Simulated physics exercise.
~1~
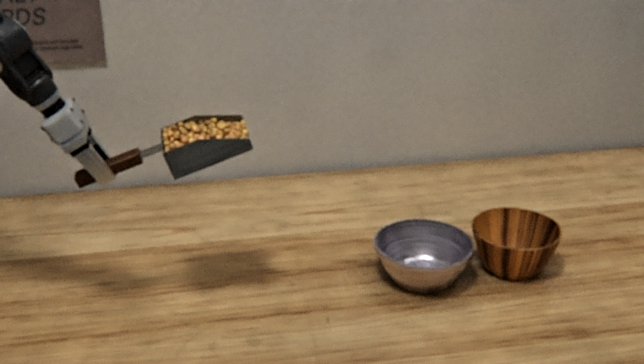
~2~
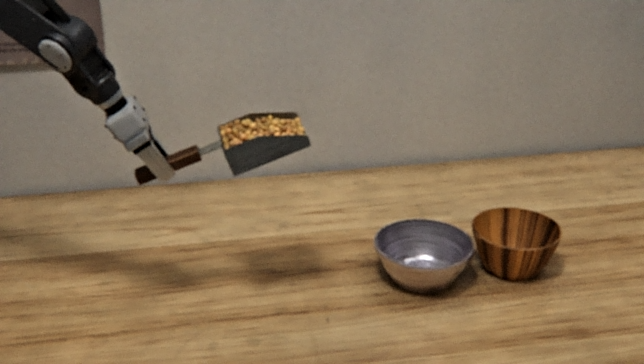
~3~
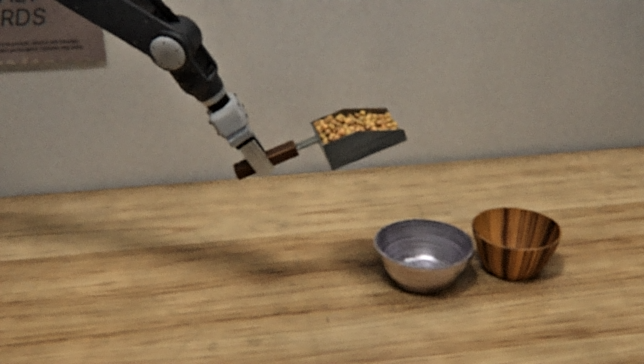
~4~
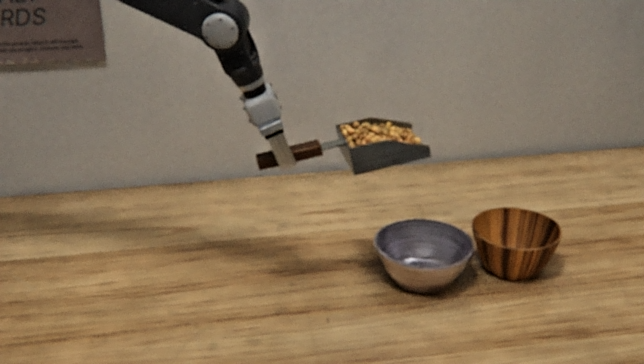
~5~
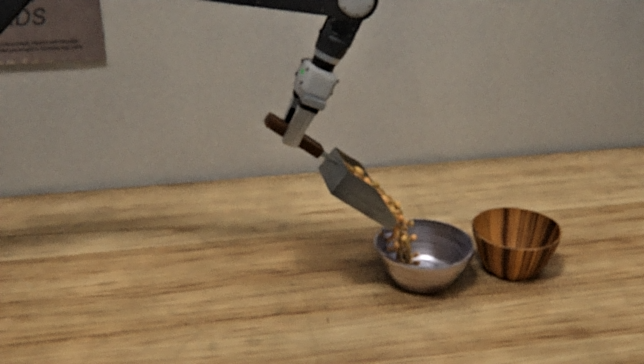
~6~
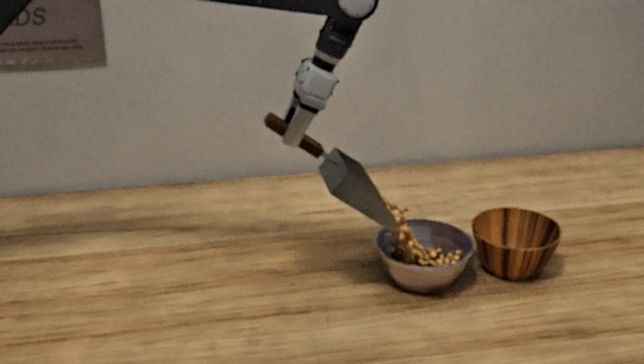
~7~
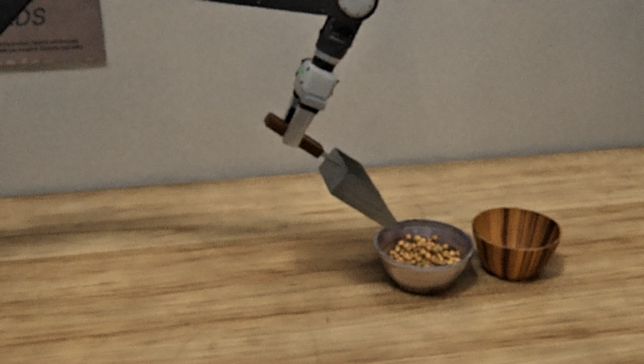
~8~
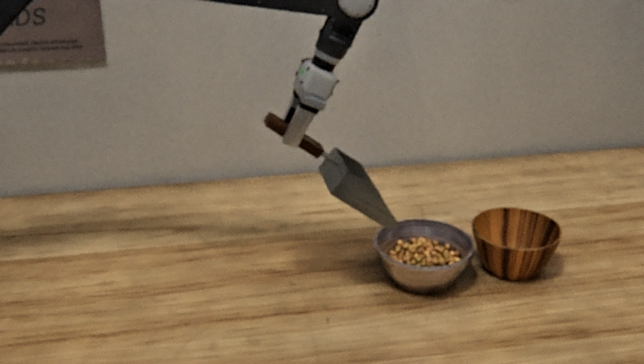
A black and grey robot arm holds a dark scoop by its brown handle, loaded with golden dried chickpeas, above a light wooden table seen from the front and slightly above. A grey bowl and a striped brown wooden bowl sit side by side at the right, both empty, before a plain grey wall with a poster at the upper left. The arm carries the level scoop rightward, then tips it steeply down over the grey bowl. The chickpeas slide off the front edge in a stream. They all settle in the grey bowl, while the tilted scoop stays still and the wooden bowl remains empty.
